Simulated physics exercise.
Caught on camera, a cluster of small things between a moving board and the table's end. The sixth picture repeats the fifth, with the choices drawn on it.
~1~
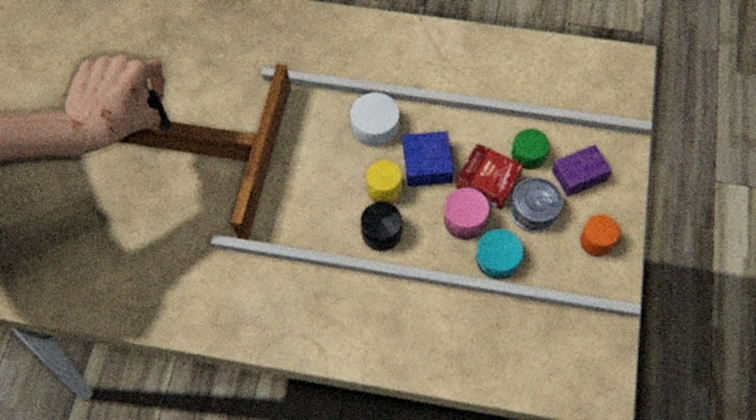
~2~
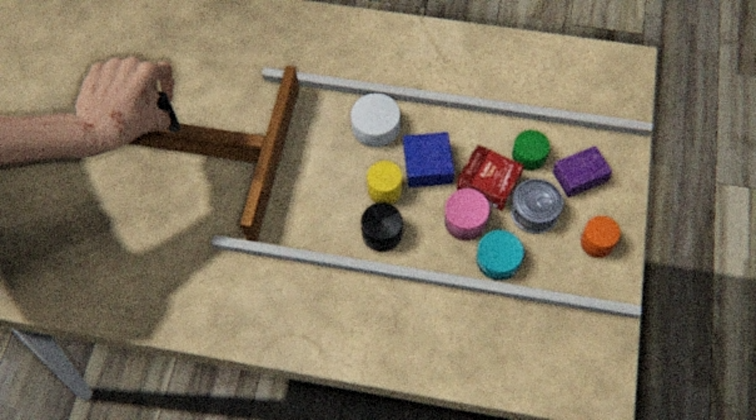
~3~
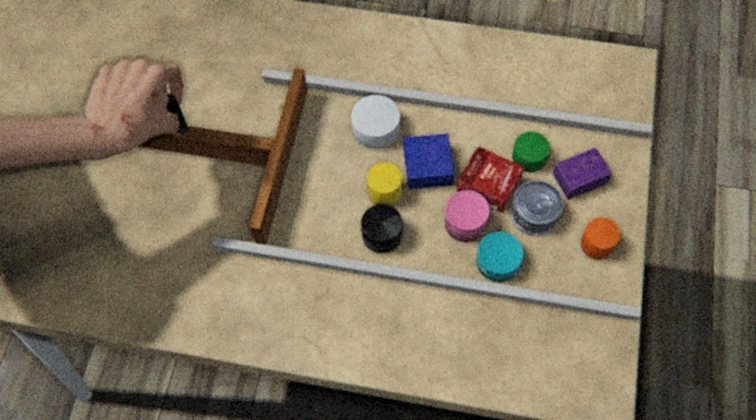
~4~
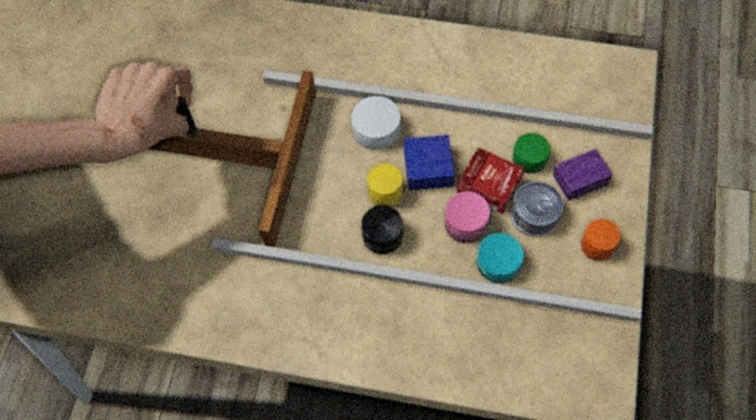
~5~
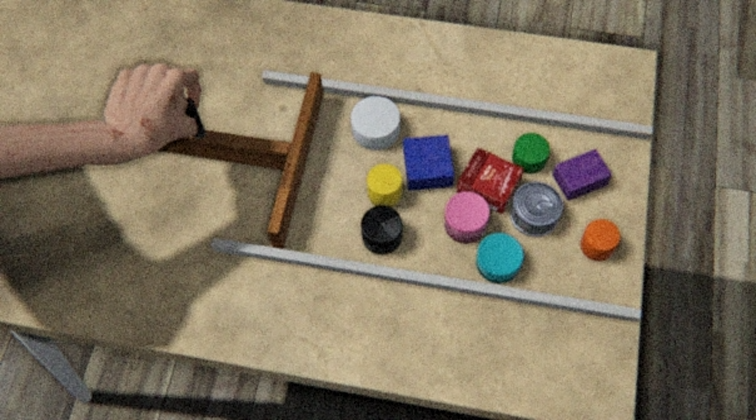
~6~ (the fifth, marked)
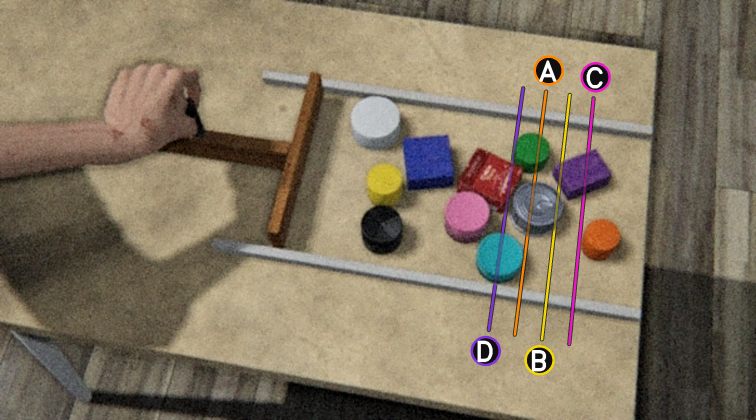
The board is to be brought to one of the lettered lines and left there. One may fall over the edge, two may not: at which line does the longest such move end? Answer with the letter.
As far as mark A.
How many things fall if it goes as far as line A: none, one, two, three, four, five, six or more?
By then, one.
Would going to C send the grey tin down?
Yes.
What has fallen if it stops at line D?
The orange pot.
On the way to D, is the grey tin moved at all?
Yes.
On the marked copy, A at (532, 205); B at (557, 209); C at (582, 213); D at (507, 201).
Following A. Soon after the start, board (378, 161); white pot (420, 125); black tin (393, 232).
Later, board (464, 175); orange pot (638, 262); grey tin (600, 240).
In the end, board (531, 185); orange pot over the edge; grey tin (637, 271); one fallen.
As for the rest, B drops four; C drops five; D is within the limit but short.
